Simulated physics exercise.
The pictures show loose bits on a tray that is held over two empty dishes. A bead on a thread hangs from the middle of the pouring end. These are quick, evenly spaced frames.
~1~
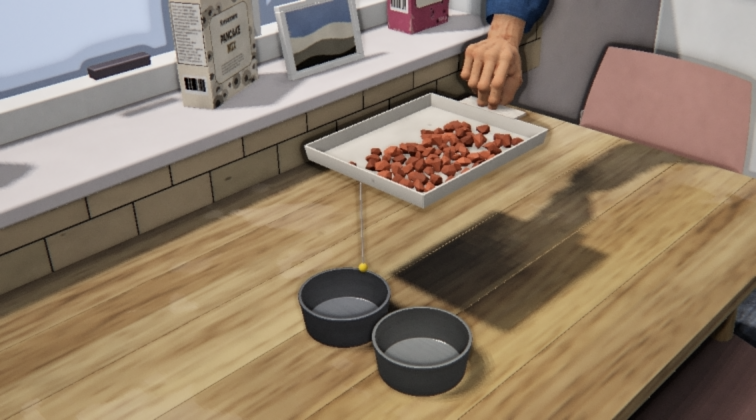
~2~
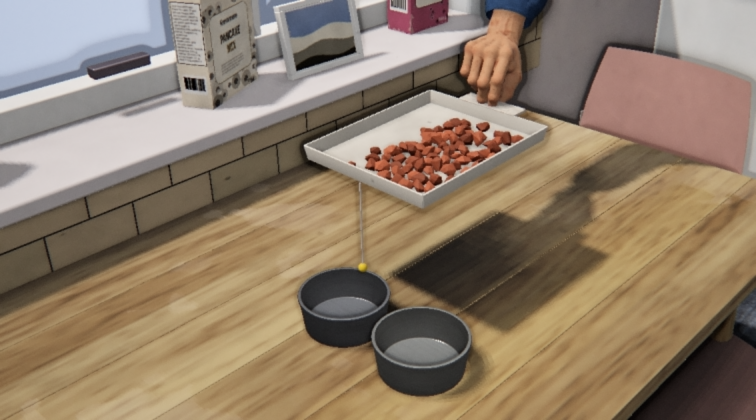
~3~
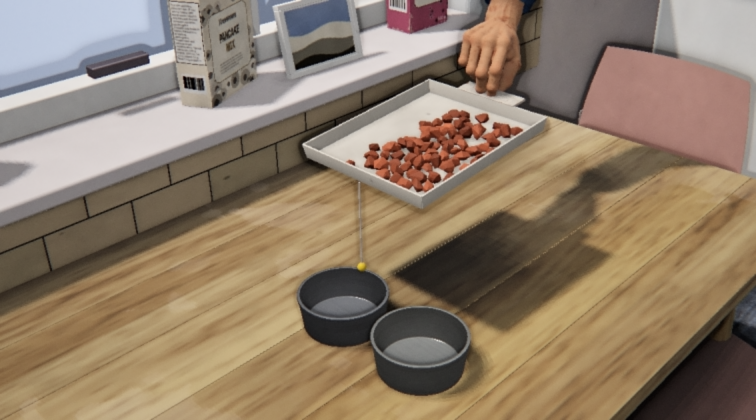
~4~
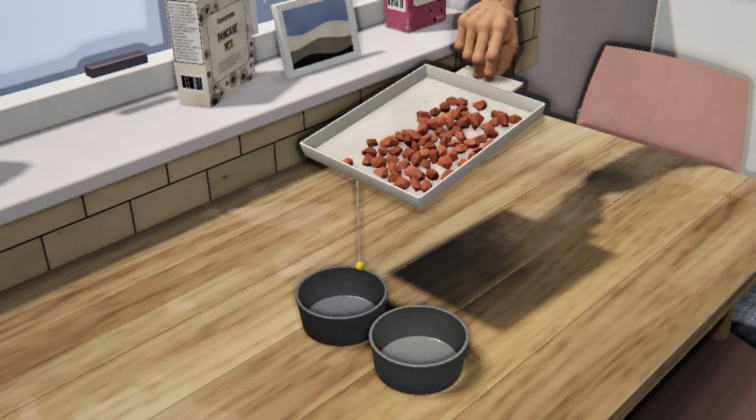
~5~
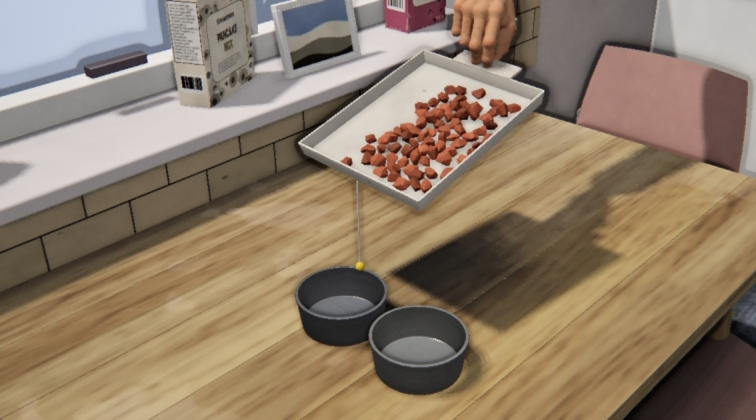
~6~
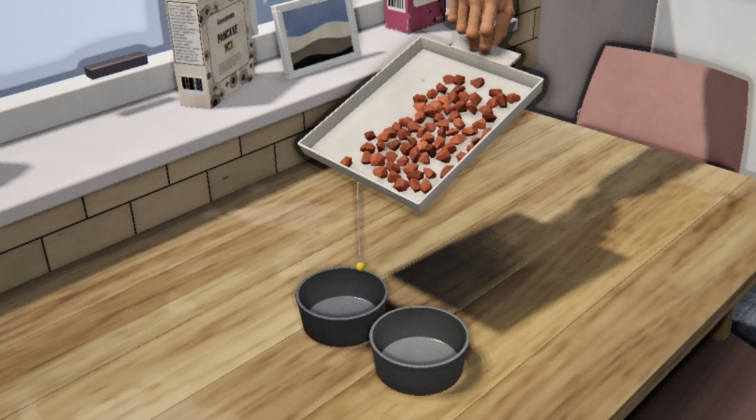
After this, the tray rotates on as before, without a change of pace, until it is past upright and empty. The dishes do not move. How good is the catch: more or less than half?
Together they catch over half.
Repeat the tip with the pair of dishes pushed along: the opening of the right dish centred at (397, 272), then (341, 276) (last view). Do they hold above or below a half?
In turn: Under half; not half.
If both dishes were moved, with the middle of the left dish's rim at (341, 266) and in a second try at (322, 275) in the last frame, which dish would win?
One: The right one. Two: The right dish.
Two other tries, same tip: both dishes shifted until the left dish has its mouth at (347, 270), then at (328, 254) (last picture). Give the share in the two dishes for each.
The first gives 40 %, the second 20 %.
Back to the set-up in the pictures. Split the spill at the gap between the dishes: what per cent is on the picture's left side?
Close to 80 per cent.
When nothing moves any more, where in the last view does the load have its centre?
Close to (365, 339).
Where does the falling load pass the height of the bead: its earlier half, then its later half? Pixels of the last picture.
Early half (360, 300), late half (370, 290).
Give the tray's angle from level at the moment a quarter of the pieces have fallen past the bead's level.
Around 95° of tilt.
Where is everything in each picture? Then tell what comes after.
Corners of the pouring end at (308, 146) and (423, 193), level; middle of the load at (433, 159), bits of crushed brick; left dish at (312, 325); right dish at (389, 372); bead on its thread at (363, 268), in the first picture.
Corners of the pouring end at (308, 145) and (423, 194), level; middle of the load at (432, 158), in the second picture.
Corners of the pouring end at (306, 144) and (421, 194), tipped barely, lowest at the right corner; middle of the load at (431, 154), in the third picture.
Corners of the pouring end at (303, 143) and (419, 196), tipped a little, lowest at the right corner; middle of the load at (429, 148), in the fourth picture.
Corners of the pouring end at (302, 142) and (418, 198), tipped clearly, lowest at the right corner; middle of the load at (428, 143), in the fifth picture.
Corners of the pouring end at (301, 143) and (418, 201), tipped clearly, lowest at the right corner; middle of the load at (427, 139); left dish at (310, 324); right dish at (387, 371), in the sixth picture.
Soon, tray tipped steeply; all on the tray.
A while on, tray tipped past a quarter turn; about a quarter on the tray; about a quarter in the right dish; about a quarter in the left dish; a small part outside both; about a quarter in the air.
Towards the end, tray tipped past a quarter turn; about a third in the right dish; about a third in the left dish; about a quarter outside both.
Finally, tray tipped past a quarter turn; about a third in the right dish; about a third in the left dish; about a quarter outside both.
